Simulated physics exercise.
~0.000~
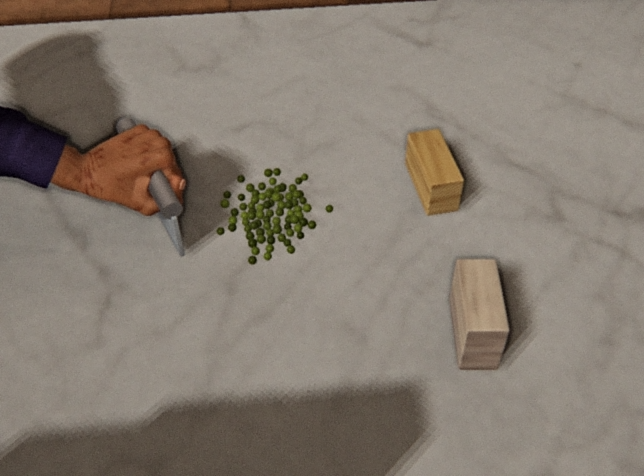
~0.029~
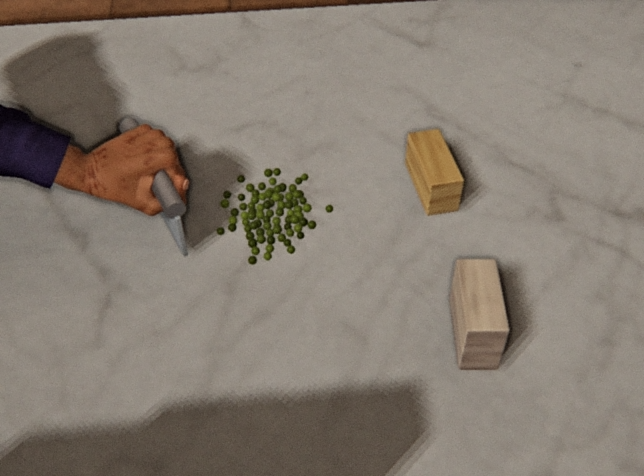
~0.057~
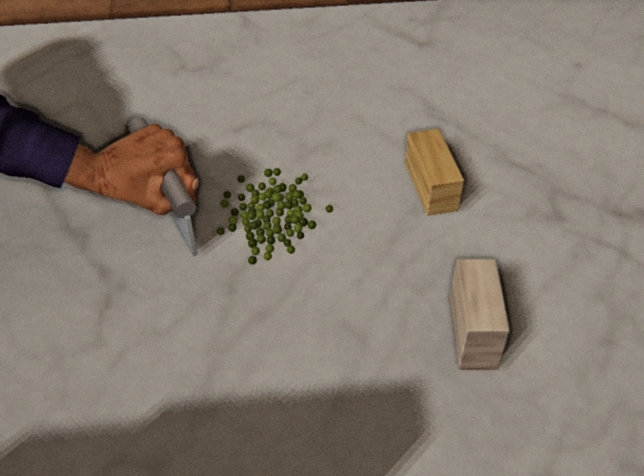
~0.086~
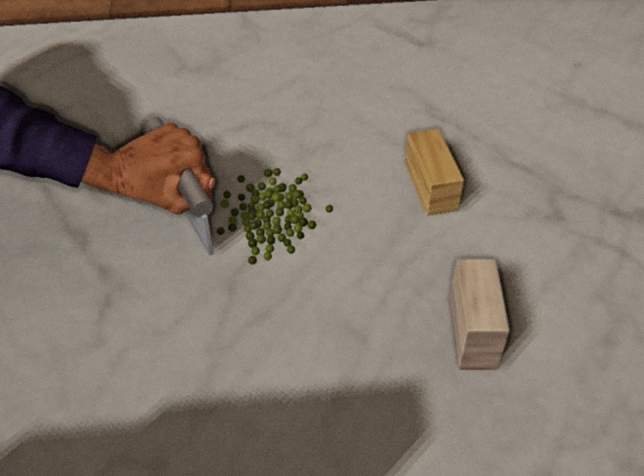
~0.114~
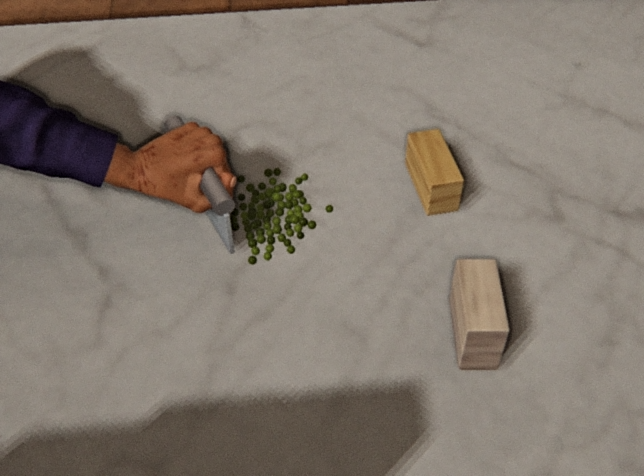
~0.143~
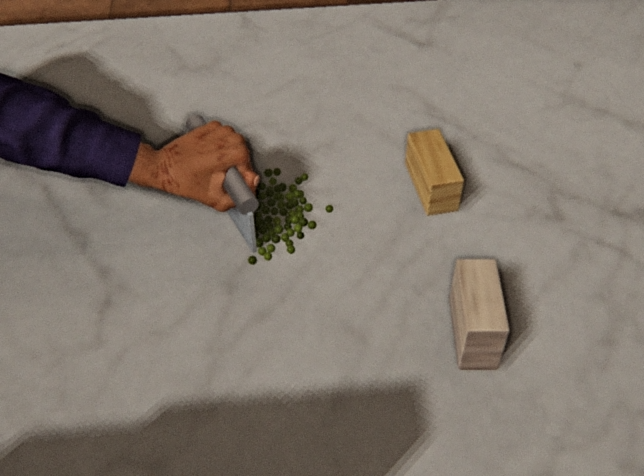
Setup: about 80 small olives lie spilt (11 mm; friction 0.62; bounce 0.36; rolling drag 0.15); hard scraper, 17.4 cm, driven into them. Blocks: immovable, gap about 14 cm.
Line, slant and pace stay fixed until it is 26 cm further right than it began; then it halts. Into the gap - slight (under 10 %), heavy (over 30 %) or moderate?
Into the gap: A fair number.
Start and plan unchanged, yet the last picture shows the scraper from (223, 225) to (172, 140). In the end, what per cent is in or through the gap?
Through 5.
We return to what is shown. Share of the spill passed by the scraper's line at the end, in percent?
5 %.
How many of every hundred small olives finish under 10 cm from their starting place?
Estimate: About 5 percent.
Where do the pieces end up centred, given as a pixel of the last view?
Near (405, 182).
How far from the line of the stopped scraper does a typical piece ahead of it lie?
I'd estimate near 6 centimetres.
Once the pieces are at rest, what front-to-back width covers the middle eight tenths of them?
24 cm.
Then, at 0.30 s, scraper 23 cm from its start, spill 19 cm wide; round the far block 15 %, held up before the blocks 85 %.
After 0.45 s, scraper 26 cm from its start, spill 25 cm wide; in or through the gap 15 %, round the far block 25 %, held up before the blocks 60 %.
Then, at 0.58 s, scraper 26 cm from its start, spill 28 cm wide; in or through the gap 15 %, round the far block 30 %, held up before the blocks 60 %.
In the end, at 1.1 s, in or through the gap 15 %, round the near block 0 %, round the far block 30 %, held up before the blocks 55 %.
